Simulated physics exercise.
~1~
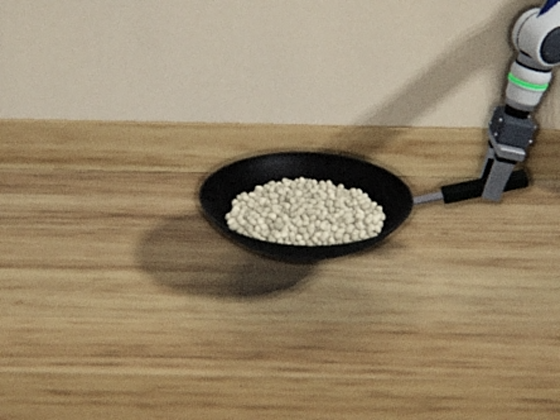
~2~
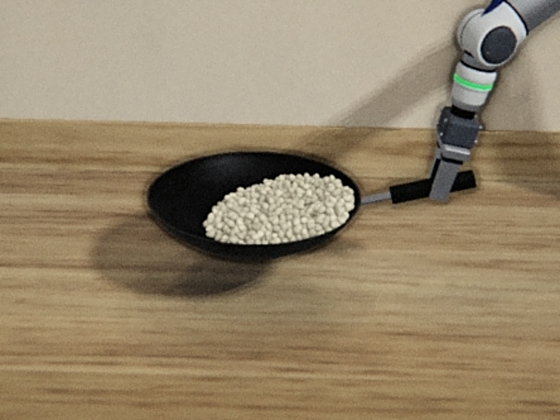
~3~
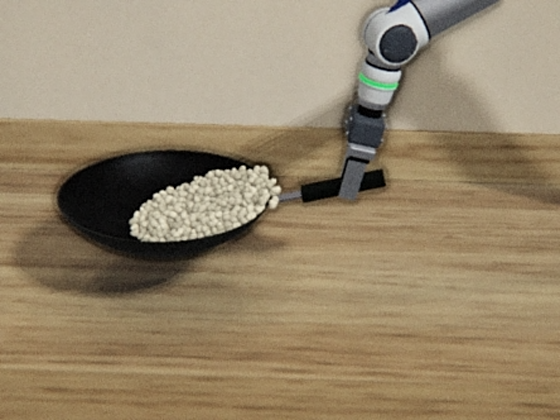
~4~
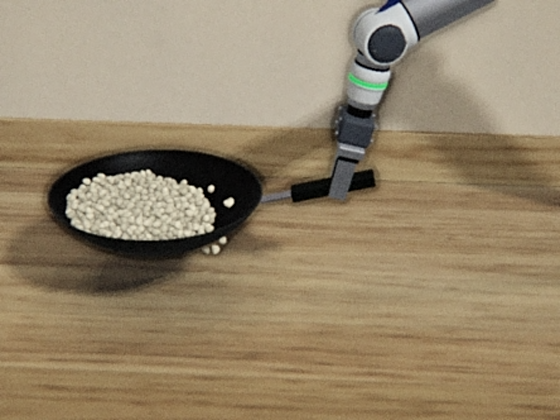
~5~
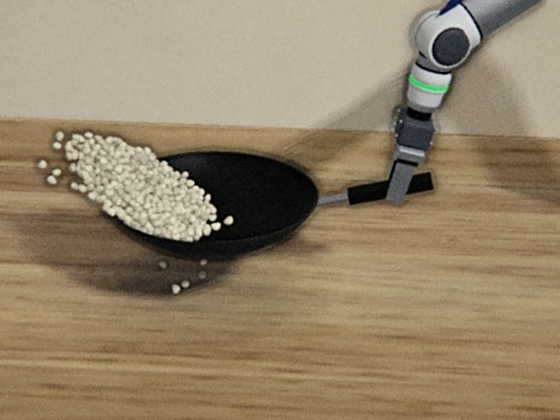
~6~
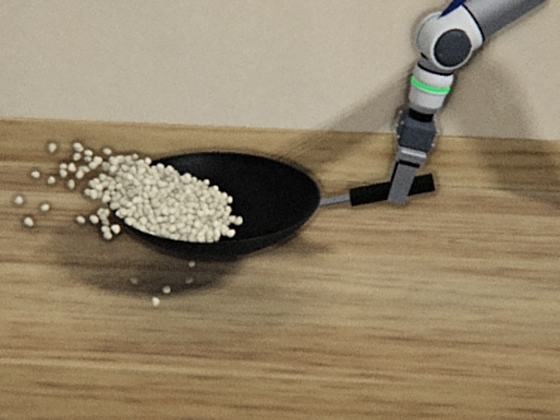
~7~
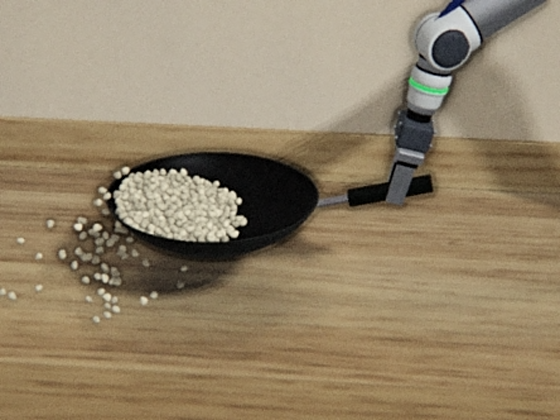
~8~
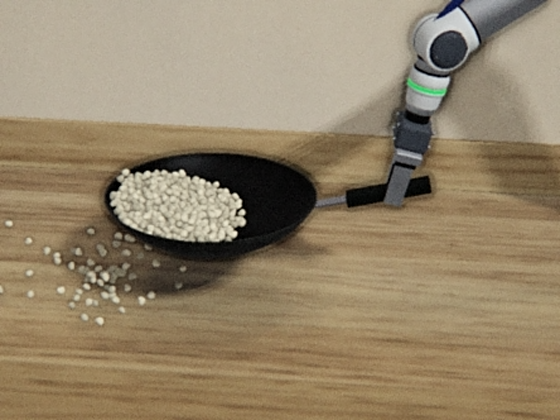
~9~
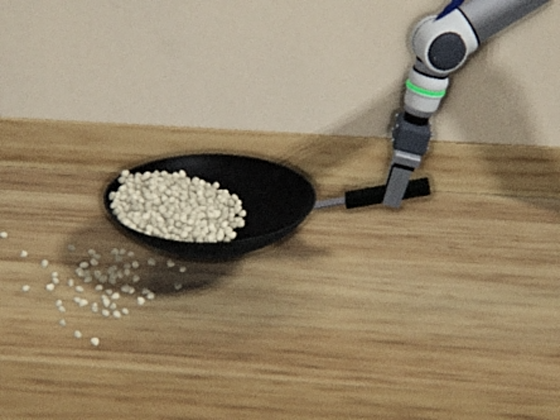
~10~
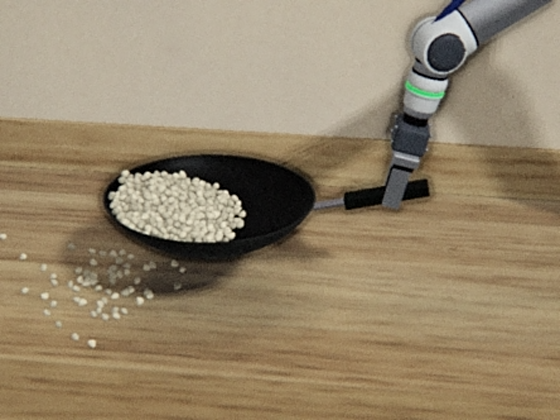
The clip opens on a robot arm gripping the handle of a black wok that holds a heap of pale dried beans above a wooden surface. The arm slides the wok to the left, and the beans lag behind, piling toward the handle side. As the wok slows, the heap surges to the far left side, and a few beans slip out. The arm then pulls the wok partway back to the right, and beans spill over the left rim. The wok stops, still level, with most beans inside and a scattering lying on the wood at lower left.
